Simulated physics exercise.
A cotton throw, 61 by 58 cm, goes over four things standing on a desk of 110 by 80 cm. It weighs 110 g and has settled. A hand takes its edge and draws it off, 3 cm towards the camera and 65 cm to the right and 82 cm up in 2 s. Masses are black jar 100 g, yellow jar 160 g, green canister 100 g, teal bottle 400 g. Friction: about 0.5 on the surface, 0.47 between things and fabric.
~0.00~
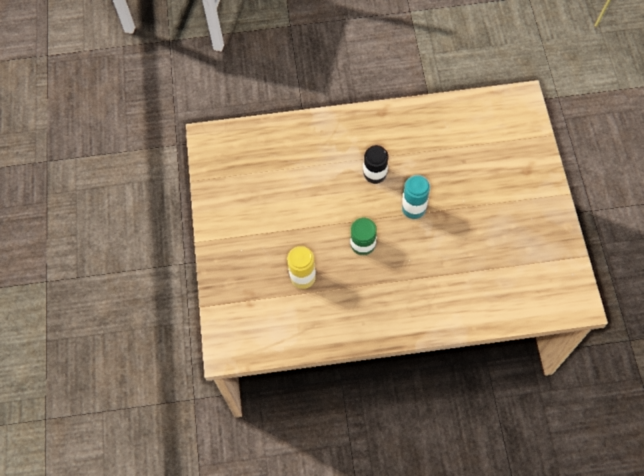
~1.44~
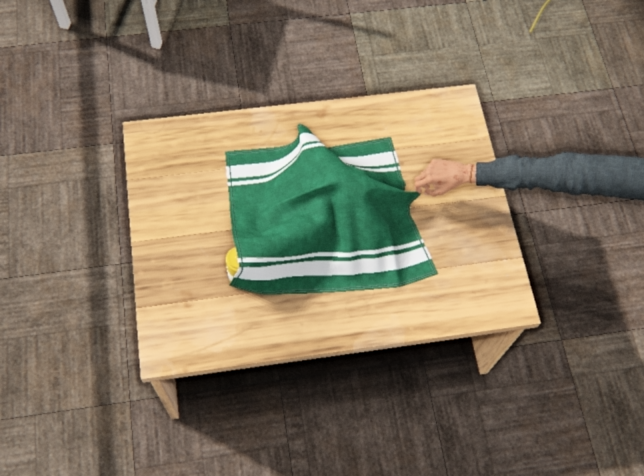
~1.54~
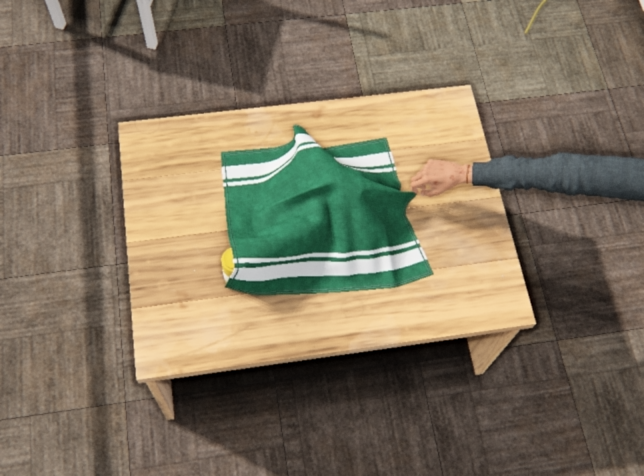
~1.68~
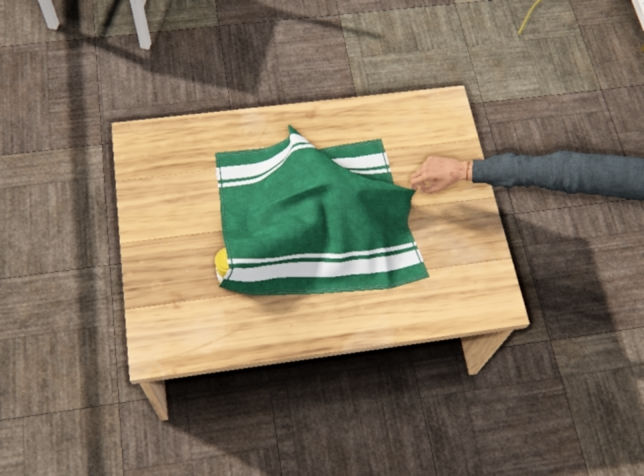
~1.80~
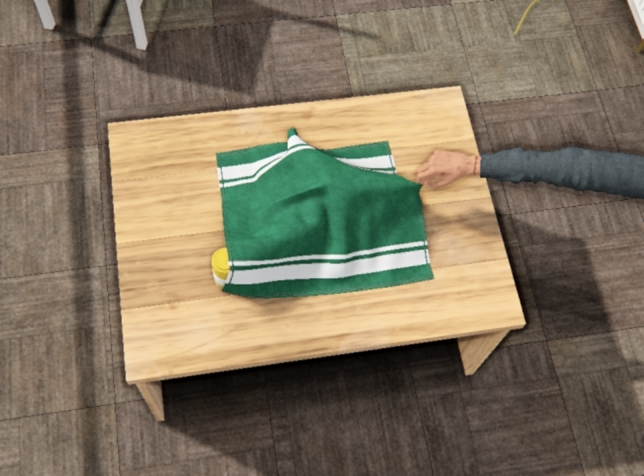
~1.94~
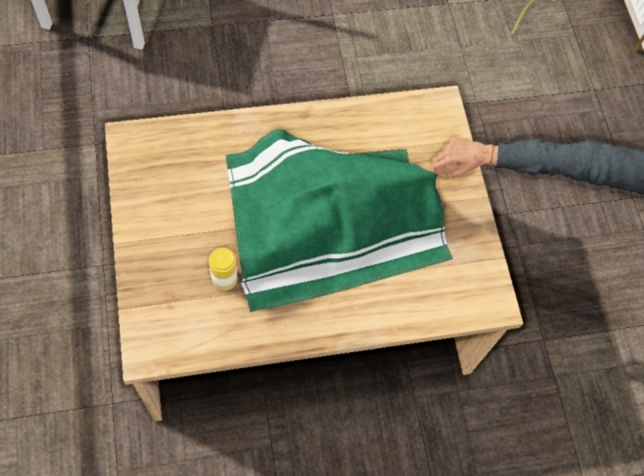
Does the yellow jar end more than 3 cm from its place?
Verdict: The yellow jar stays put.
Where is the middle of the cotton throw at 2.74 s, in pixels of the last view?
Around (534, 128).
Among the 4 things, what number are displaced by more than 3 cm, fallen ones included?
0 of them.
After 2.3 s, middle of the cotton throw at (412, 171); teal bottle 2 cm off its start, black jar 1 cm off its start.
After 2.7 s, middle of the cotton throw at (534, 128); teal bottle 3 cm off its start, black jar 1 cm off its start.
After 3.1 s, middle of the cotton throw at a place out of view; teal bottle 2 cm off its start at (343, 194), black jar 1 cm off its start at (301, 152).
After 3.5 s, middle of the cotton throw at a place out of view; teal bottle 3 cm off its start, black jar 1 cm off its start.
After 4.3 s, middle of the cotton throw at a place out of view; yellow jar 0 cm off its start at (222, 258), teal bottle 3 cm off its start at (346, 195), black jar 1 cm off its start at (301, 152).
